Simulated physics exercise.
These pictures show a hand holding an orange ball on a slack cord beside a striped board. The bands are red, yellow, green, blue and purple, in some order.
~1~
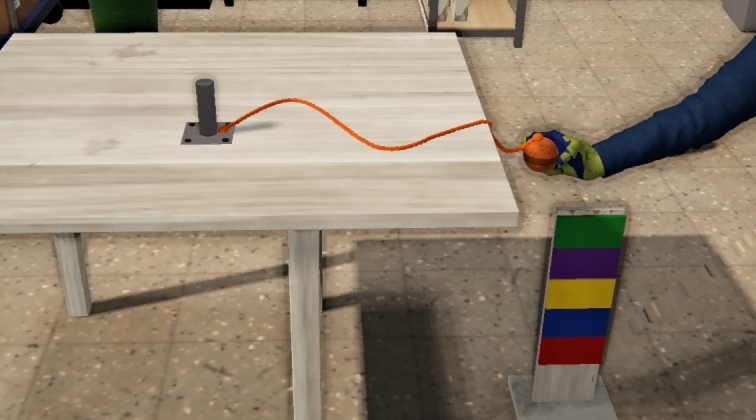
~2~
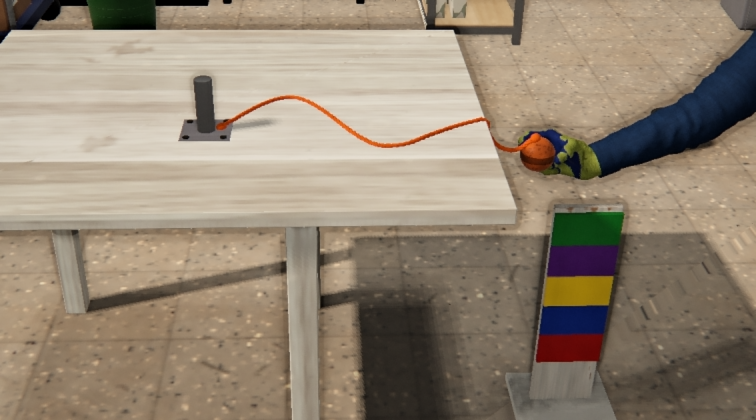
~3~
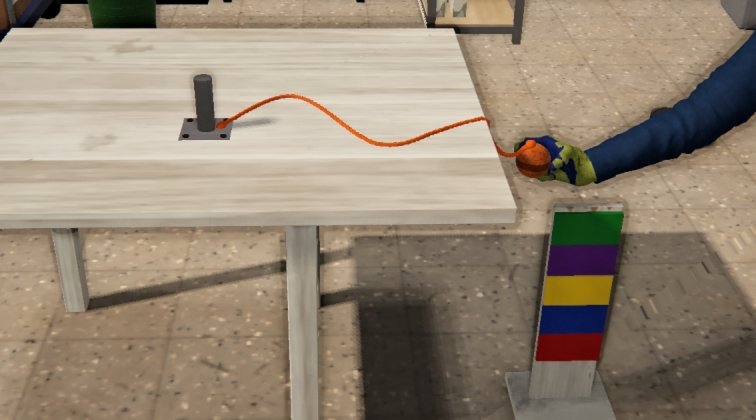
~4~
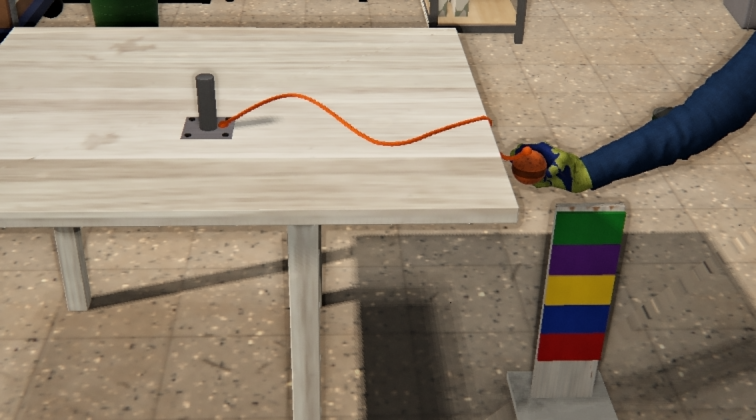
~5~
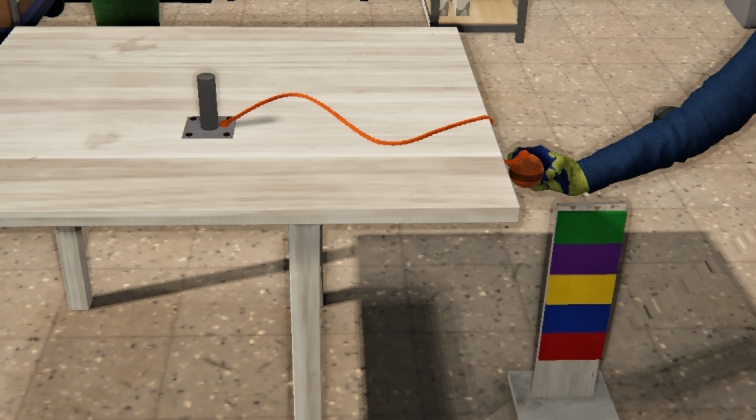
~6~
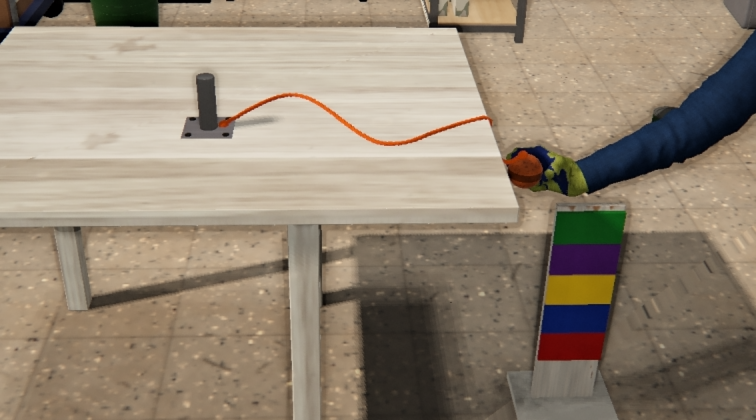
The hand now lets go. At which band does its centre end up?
The yellow one.
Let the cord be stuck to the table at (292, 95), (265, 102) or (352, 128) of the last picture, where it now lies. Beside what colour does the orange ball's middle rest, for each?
It would be purple; purple; green.
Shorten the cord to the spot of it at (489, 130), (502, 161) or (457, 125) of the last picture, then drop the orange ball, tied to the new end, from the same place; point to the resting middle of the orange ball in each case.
In that order: (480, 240), (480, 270) and (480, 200).
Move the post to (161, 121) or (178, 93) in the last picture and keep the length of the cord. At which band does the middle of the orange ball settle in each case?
One after the other, purple; purple.
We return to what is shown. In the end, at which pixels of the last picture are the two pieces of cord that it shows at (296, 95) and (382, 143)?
They go to (332, 121) and to (471, 113).
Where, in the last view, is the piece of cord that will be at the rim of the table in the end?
That spot is around (403, 143).
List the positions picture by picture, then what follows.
Orange ball (541, 155); green (590, 233); purple (585, 265); yellow (581, 295); blue (576, 324); red (572, 352), in the first picture.
Orange ball (538, 154); cord through (243, 114) (305, 100) (351, 132) (418, 140) (481, 121), in the second picture.
Orange ball (533, 160), in the third picture.
Orange ball (529, 167); cord through (245, 112) (307, 99) (353, 130) (420, 138) (483, 120), in the fourth picture.
Orange ball (526, 171), in the fifth picture.
Orange ball (525, 171); cord through (245, 112) (307, 98) (354, 130) (420, 138) (483, 119), in the sixth picture.
Soon after, ball near (501, 284); level with yellow.
After that, ball near (447, 284); level with yellow.
And then, ball near (481, 288); level with yellow.
In the end, ball near (475, 289); level with yellow. The cord holds its middle at yellow.
